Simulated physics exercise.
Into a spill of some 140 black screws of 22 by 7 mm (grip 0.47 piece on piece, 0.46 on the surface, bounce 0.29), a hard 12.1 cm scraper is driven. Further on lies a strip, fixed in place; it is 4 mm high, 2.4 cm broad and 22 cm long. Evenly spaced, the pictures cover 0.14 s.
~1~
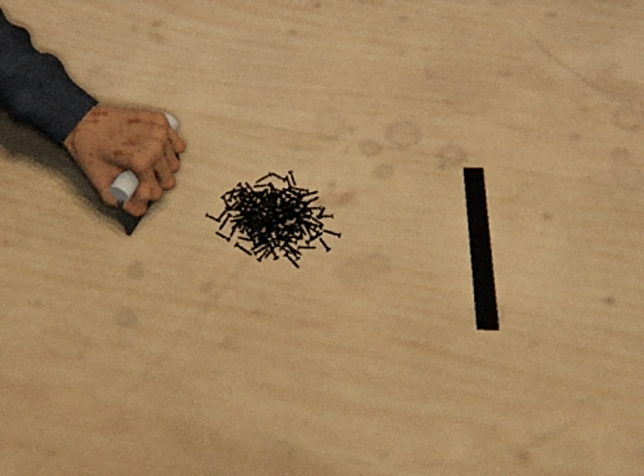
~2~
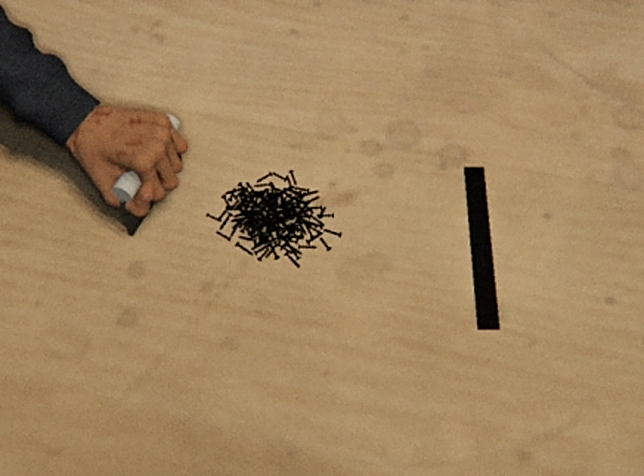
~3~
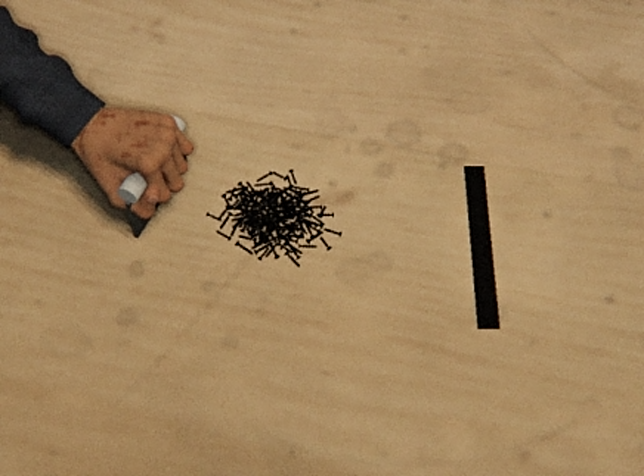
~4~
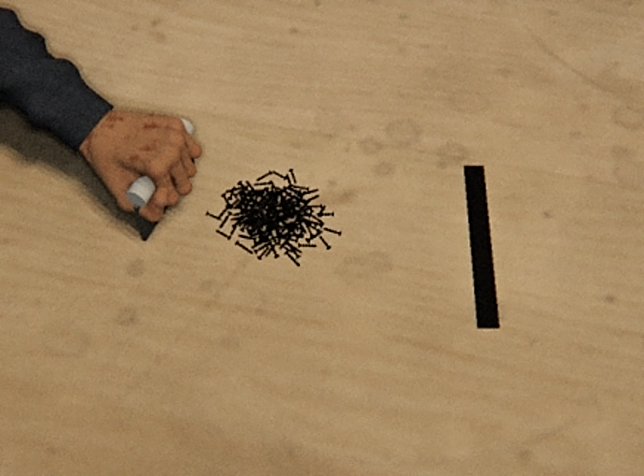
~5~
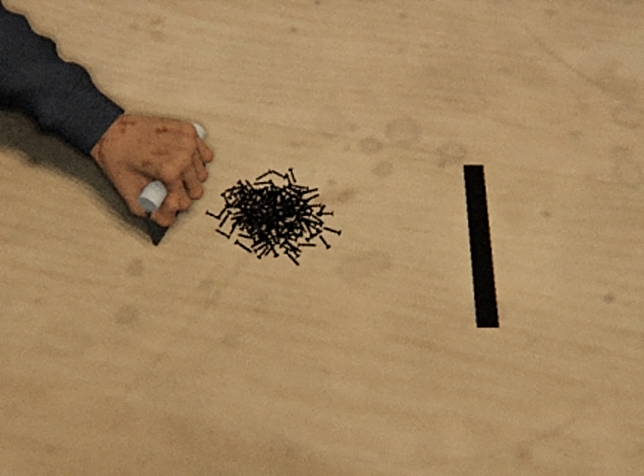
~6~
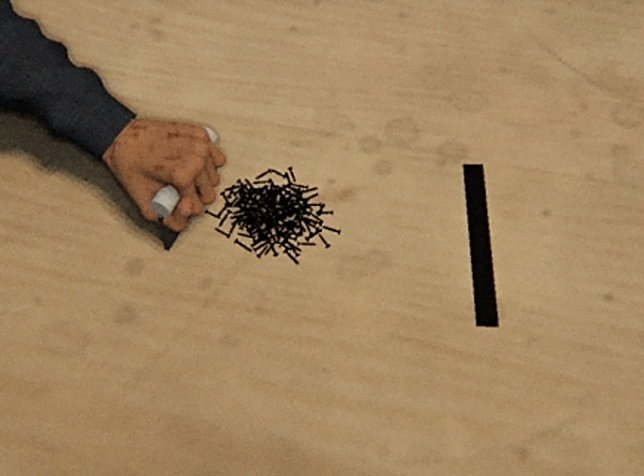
On a pale wooden surface, a hand in a dark sleeve gripped a scraper and slid it a short way right, up close to a heap of small black screws that stayed still, a black strip lying beyond.
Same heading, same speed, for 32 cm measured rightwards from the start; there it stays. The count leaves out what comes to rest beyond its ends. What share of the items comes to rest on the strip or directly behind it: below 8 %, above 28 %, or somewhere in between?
Scant.
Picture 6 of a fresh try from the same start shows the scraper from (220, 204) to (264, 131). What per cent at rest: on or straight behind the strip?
Above 25.
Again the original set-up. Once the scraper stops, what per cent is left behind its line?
Roughly 35 per cent.
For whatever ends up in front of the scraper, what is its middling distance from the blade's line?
It's around 3 cm.
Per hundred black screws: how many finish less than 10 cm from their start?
25% or thereabouts.
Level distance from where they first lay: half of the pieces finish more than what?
I'd put it at around 22 centimetres.
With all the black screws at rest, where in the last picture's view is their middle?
I'd point to somewhere near (442, 285).
Then, 0.27 s after the last picture, scraper 20 cm from its start, spill 13 cm wide; elsewhere 100 %.
Then, 0.53 s after the last picture, scraper 33 cm from its start, spill 17 cm wide; elsewhere 100 %.
Then, 0.76 s after the last picture, scraper 34 cm from its start, spill 18 cm wide; on or straight behind the strip 5 %, elsewhere 95 %.
In the end, on or straight behind the strip 5 %, elsewhere 95 %.
